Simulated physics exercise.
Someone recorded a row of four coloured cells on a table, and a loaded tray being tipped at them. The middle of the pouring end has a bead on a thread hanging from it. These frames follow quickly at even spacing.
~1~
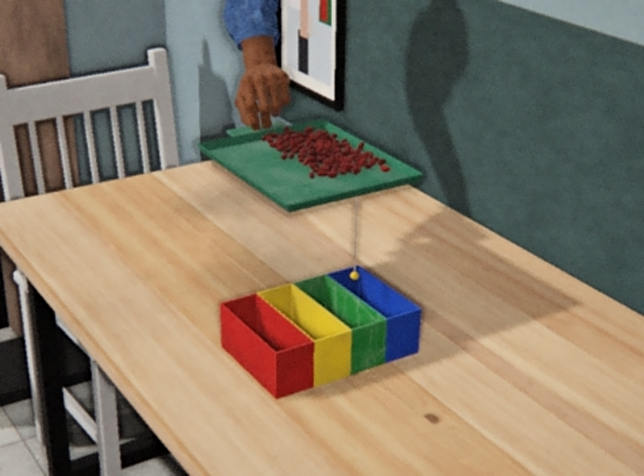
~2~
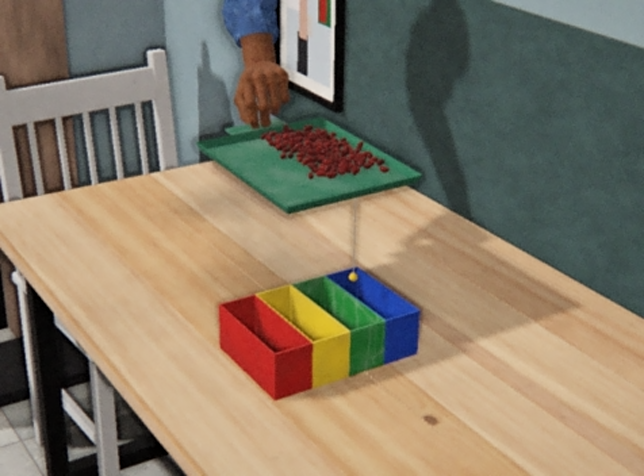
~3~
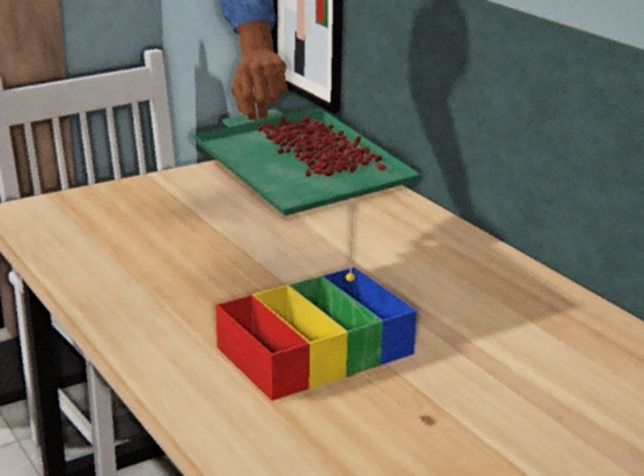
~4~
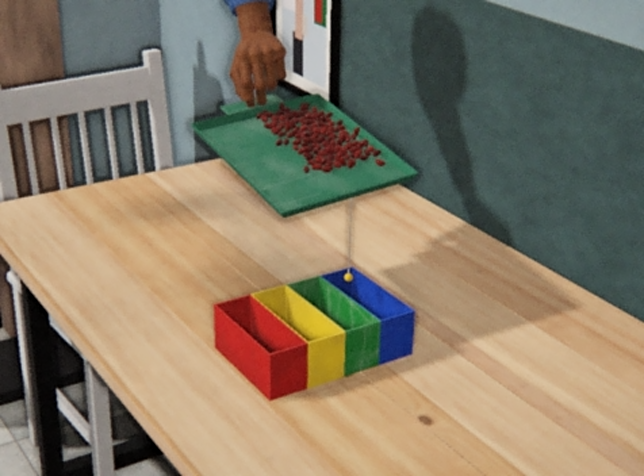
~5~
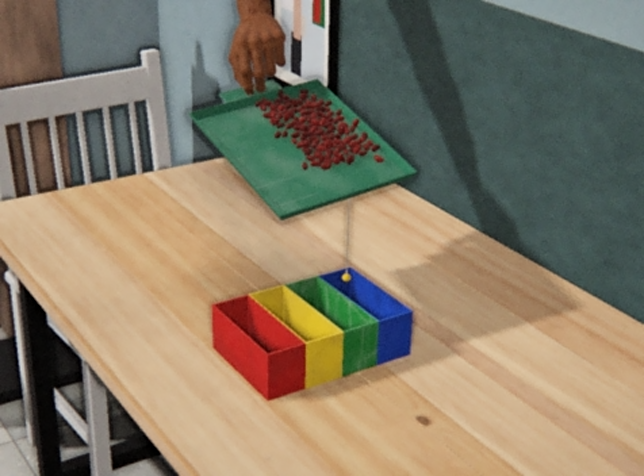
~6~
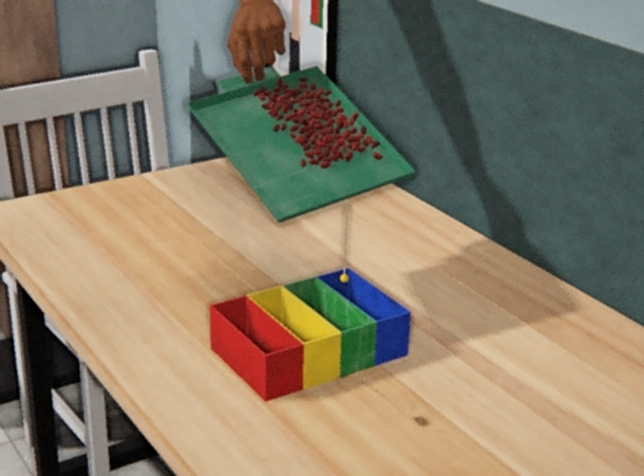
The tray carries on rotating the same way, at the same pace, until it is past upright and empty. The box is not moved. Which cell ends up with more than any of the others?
The yellow cell.
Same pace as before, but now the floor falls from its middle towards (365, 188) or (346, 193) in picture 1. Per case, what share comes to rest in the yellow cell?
0 % and 10 %.
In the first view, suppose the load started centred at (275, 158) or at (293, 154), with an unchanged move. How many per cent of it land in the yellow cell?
It comes to about 50 per cent the first time and about 50 per cent the second.
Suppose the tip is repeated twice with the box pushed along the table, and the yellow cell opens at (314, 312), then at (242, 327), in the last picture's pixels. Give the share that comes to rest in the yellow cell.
First placement: 30 per cent; second placement: 0 per cent.
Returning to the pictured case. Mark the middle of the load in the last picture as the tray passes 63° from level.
Near (321, 203).
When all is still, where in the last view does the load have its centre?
At about (308, 361), give or take.
Just after the last frame, tray tipped steeply; the larger part on the tray; just a few in the red cell; just a few in the green cell; roughly a quarter falling or outside the box.
A moment on, tray tipped past a quarter turn; roughly half in the yellow cell; roughly a quarter in the green cell; roughly a quarter in the red cell; about a tenth in the blue cell; about a tenth falling or outside the box.
Further on, tray tipped past a quarter turn; roughly half in the yellow cell; roughly a quarter in the green cell; roughly a quarter in the red cell; about a tenth in the blue cell; just a few falling or outside the box.
When it is over, tray tipped past a quarter turn; roughly half in the yellow cell; roughly a quarter in the green cell; roughly a quarter in the red cell; about a tenth in the blue cell; just a few outside the box.
